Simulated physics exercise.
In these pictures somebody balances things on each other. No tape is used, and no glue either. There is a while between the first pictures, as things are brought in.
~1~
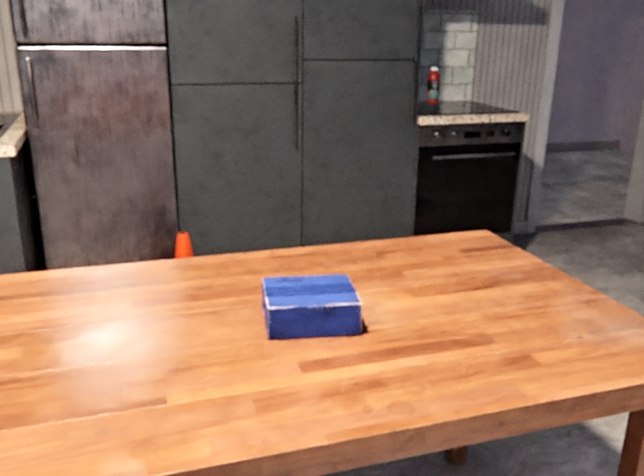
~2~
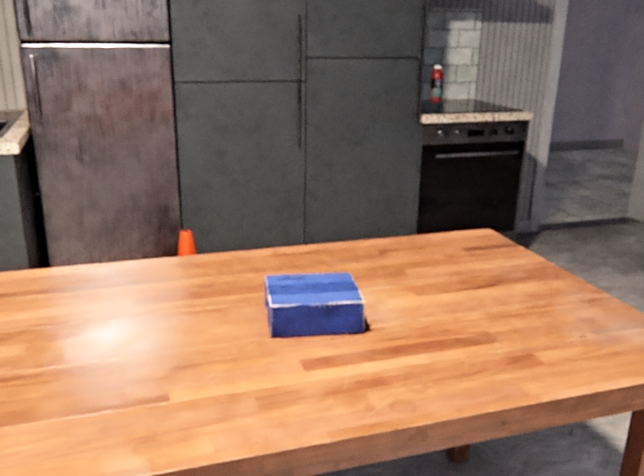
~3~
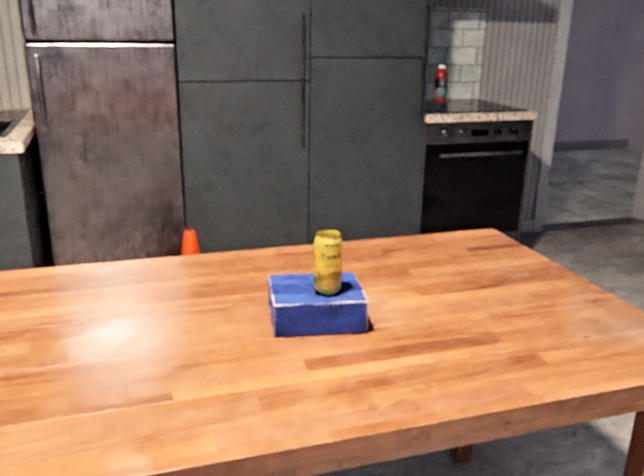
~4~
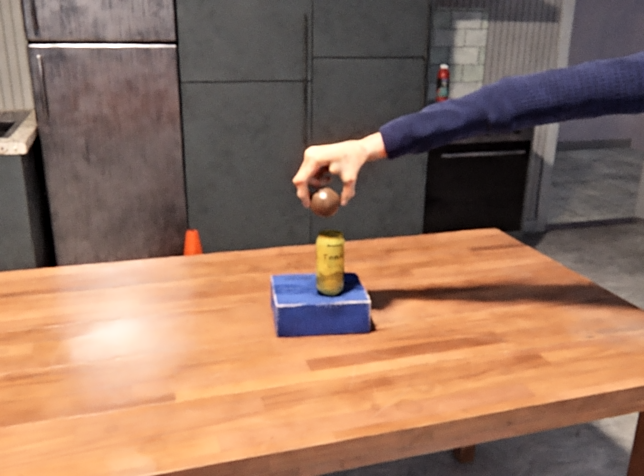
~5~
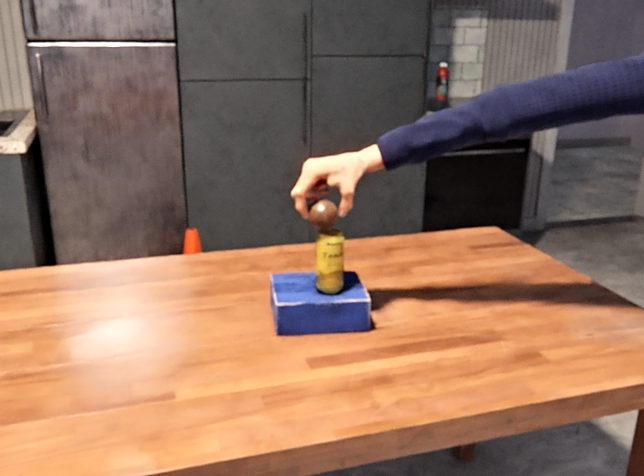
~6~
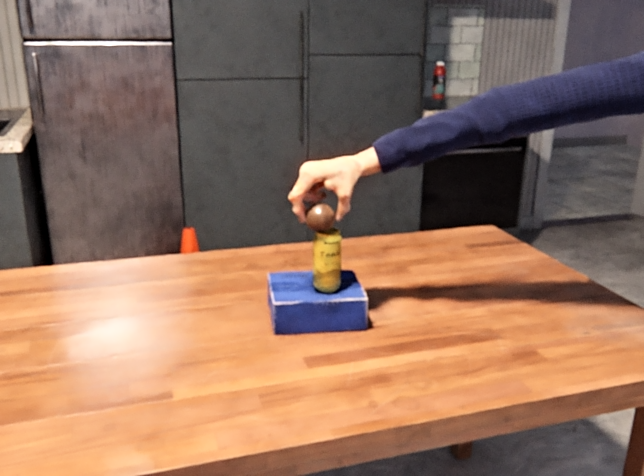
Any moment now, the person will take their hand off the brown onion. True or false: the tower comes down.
False.
Then, 0.10 s after the last picture, nothing has stirred.
Then, 0.40 s after the last picture, brown onion resting near (320, 217).
At rest, all 3 in place. Seen from the same camera at the end, brown onion near (320, 218). The pile keeps its balance.
